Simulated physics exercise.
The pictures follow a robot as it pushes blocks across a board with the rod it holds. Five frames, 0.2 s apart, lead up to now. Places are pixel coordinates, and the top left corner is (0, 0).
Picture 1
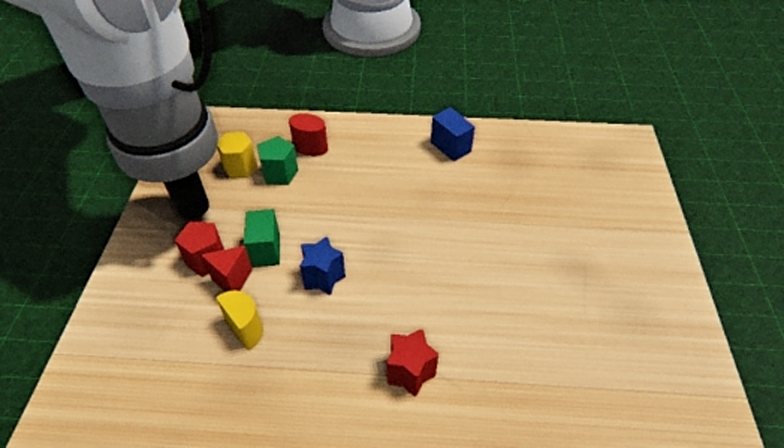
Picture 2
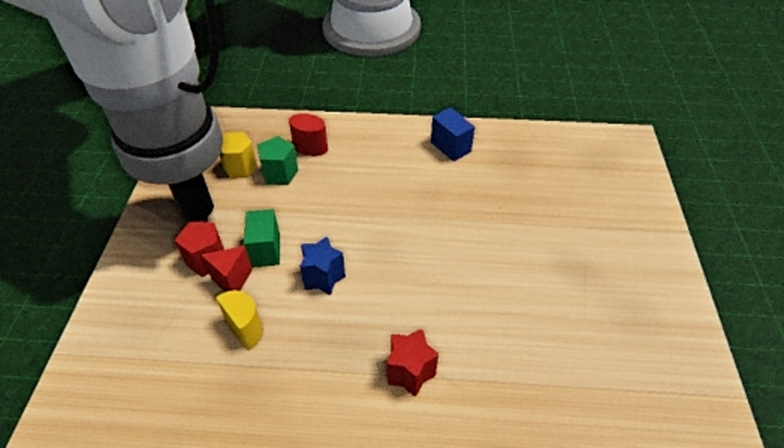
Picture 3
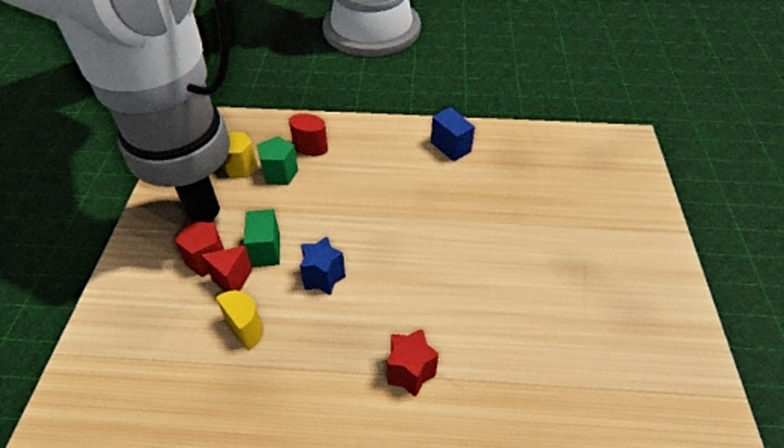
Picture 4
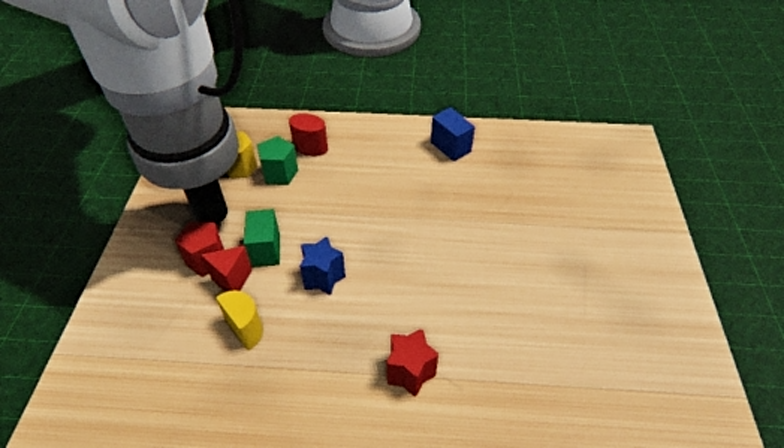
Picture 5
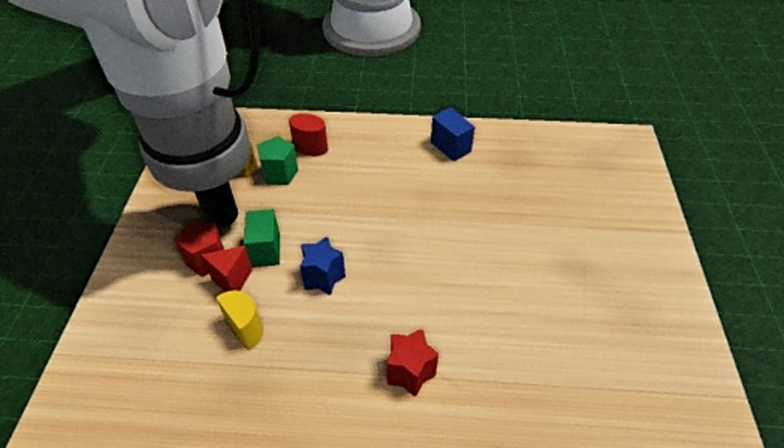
On a wooden tabletop, a robot arm's black rod inches right behind a red pentagon while the scattered coloured blocks stay still.
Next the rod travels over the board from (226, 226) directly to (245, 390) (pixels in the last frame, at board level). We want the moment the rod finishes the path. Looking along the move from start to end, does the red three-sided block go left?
No, I don't think so.
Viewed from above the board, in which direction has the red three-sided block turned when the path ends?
Rotation: Clockwise.
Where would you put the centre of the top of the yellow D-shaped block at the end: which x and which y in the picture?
I'd guess (256, 403).
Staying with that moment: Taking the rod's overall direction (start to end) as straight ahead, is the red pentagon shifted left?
No.
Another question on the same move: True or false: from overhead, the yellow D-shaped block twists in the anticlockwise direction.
The statement is true.
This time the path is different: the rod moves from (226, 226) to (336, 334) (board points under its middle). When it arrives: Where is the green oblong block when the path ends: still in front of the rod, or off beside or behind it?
It will get left beside or behind the rod.
On the path given first. One third of the way, rod (227, 264); red pentagon (183, 259), turned 65° clockwise; red three-sided block (223, 274).
Two thirds of the way, rod (233, 319); red pentagon (183, 260), turned 70° clockwise; red three-sided block (206, 333), turned 25° clockwise; yellow D-shaped block (239, 340), turned 115° anticlockwise.
At the end, rod (241, 381); red pentagon (183, 260), turned 70° clockwise; red three-sided block (198, 364), turned 90° clockwise; yellow D-shaped block (256, 403), turned 150° anticlockwise; green oblong block in place.
